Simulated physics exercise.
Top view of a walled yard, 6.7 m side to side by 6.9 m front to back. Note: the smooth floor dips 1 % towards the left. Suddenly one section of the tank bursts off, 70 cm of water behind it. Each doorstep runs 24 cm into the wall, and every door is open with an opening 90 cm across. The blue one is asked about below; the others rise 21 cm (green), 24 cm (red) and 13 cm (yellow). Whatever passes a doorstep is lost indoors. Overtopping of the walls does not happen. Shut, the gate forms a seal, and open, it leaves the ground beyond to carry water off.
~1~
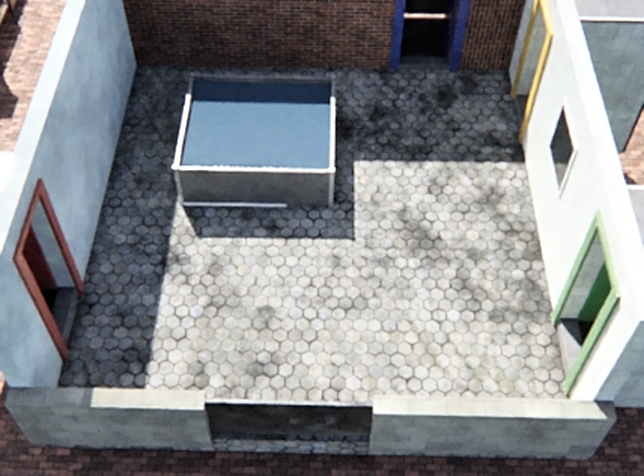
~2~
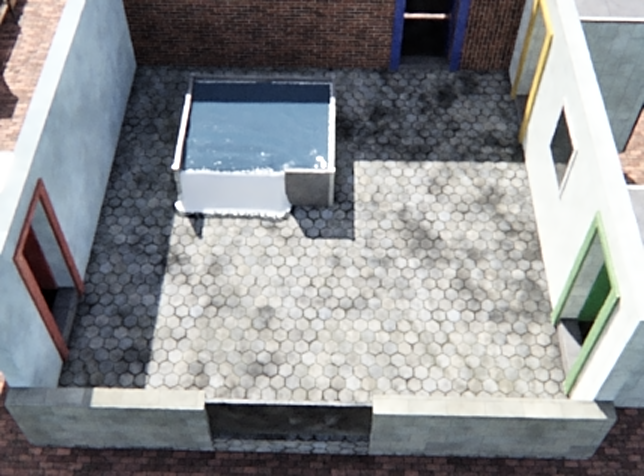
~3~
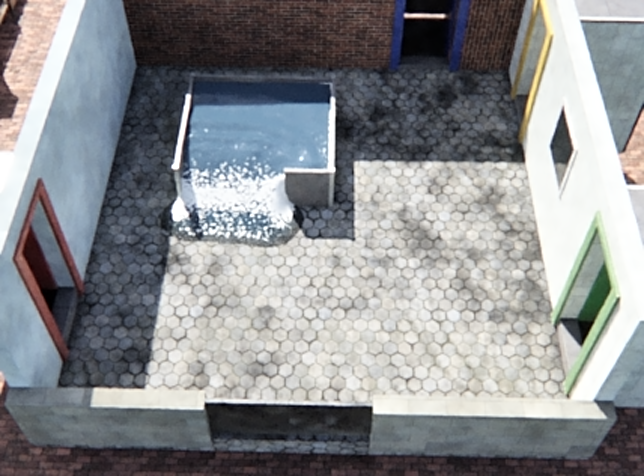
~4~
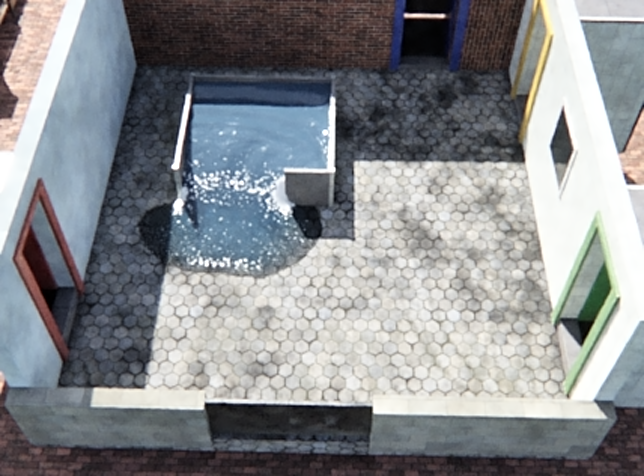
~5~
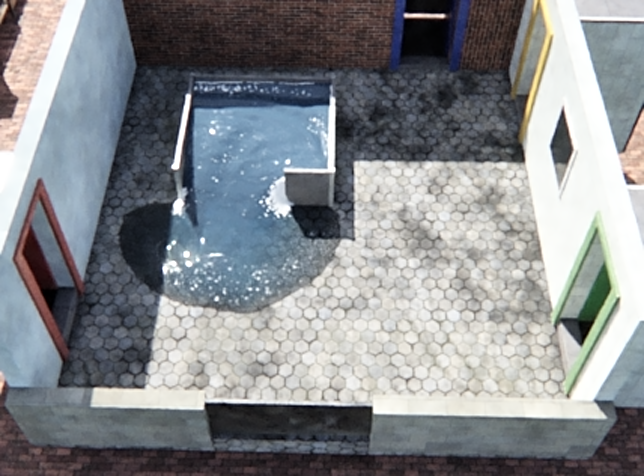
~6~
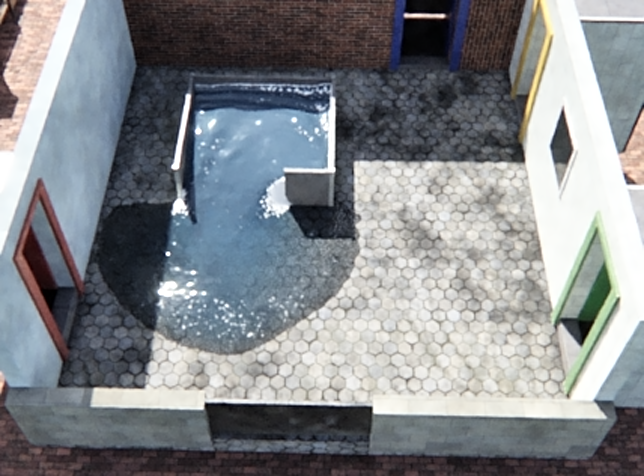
Water bursts through the front of a raised rectangular tank near the back of a walled yard, seen from high above by a still camera, foaming white at the gap. Grey hexagonal paving surrounds it, with a red-framed doorway at left, green and yellow ones at right, and a blue one behind. The sheet spreads forward and leftward in a widening, glinting curve while the tank's level lowers.
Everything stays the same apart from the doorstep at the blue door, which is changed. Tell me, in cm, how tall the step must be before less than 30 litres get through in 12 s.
It would have to be roughly 7 cm high.
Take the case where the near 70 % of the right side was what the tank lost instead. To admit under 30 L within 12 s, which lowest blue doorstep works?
Some 8.0 cm.
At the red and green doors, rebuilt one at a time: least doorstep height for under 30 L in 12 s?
About 20 cm at red and about 12.0 cm at green.
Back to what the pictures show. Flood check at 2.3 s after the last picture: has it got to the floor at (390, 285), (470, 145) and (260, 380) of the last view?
In turn: Still dry, dry, wet.
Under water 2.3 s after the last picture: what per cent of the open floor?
Approximately 40 %.
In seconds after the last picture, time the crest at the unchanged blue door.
The level tops out near 7.0 seconds.
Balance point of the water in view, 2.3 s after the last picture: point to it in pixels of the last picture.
(227, 275) or so.
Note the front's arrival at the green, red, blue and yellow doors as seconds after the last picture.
So green sees it at 2.6 s, red at 0.3 s, blue at 6.5 s and yellow at 5.0 s.
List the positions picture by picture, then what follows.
The first frame shows the tank at (259, 124) is whole and still, 70 cm deep; the blue door at (430, 23) is dry.
In the second frame, the gap is at (234, 192), the front 0.3 m out at (276, 218); the back of the tank holds 70 cm.
In the third frame, the gap is at (234, 193), the front 0.8 m out at (266, 243); the back of the tank holds 70 cm.
In the fourth frame, water pours out at (234, 194) and has run 1.3 m, to (243, 272); about 10 cm deep outside, 70 cm at the back.
In the fifth frame, the front is at (231, 307), 1.9 m from the gap at (234, 194); 4.6 m2 of floor is wet, 65 cm left at the back.
In the sixth frame, water pours out at (234, 194) and has run 2.6 m, to (214, 347); about 6 cm deep outside, 59 cm at the back; 3.7 m in a straight line remain to the blue door at (430, 23).
Then, 0.7 s after the last picture water covers 35 % of the floor, deepest (36 cm) near (196, 205); it has not reached the blue door.
Then, 2.3 s after the last picture water covers 40 % of the floor, deepest (36 cm) near (87, 323); it has not reached the blue door.
Then, 11.3 s after the last picture water covers 100 % of the floor, deepest (14 cm) near (222, 102); 10 cm at the blue door, 7 litres in over its 9 cm doorstep.
At the blue door as built, the water peaked near 11 cm, 6.9 s after the last picture.
With a doorstep of 5.5 cm, 49 litres would have come in within the 12 s; with 7.5 cm, 21 litres. So under 30 litres takes about 7 cm.
